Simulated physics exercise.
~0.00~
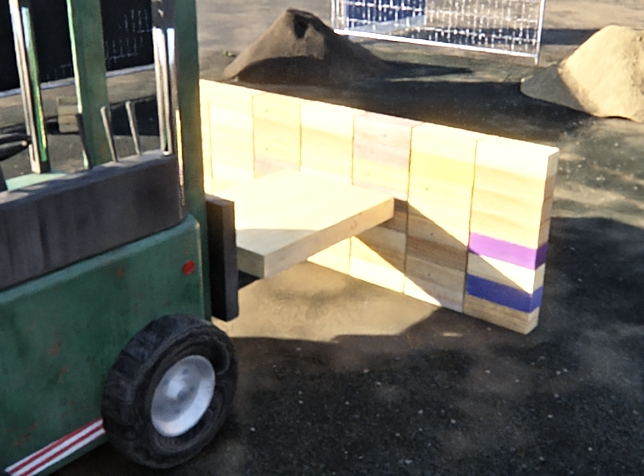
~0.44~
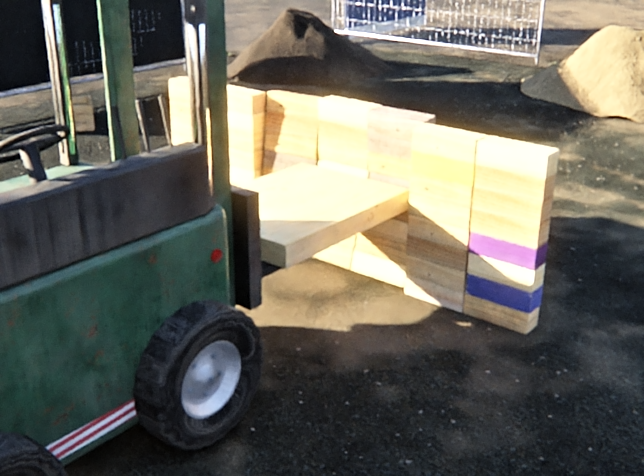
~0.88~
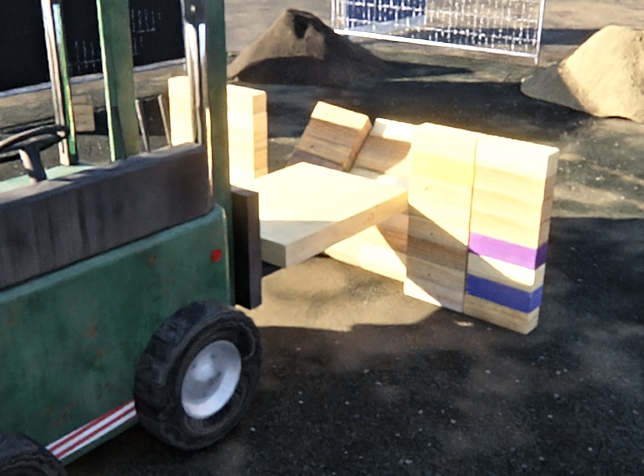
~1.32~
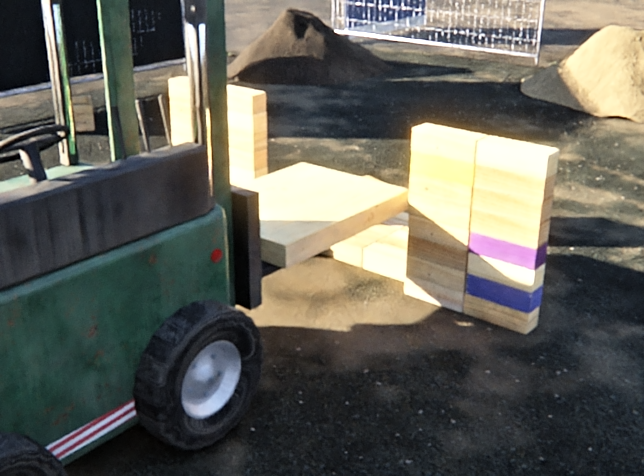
To begin with, a green forklift at the left holds a broad, flat load up against a wall of stacked pale timber blocks, with mounds of earth and sand behind. The forklift rolls a short way forward to the right, and the load pushes into the middle of the wall. It then stays put while the struck columns tip backward, their upper blocks tilting away. Those blocks drop behind the load, opening a wide gap. Timber still stands at the left, and two columns remain upright at the right, their purple and blue blocks unmoved.
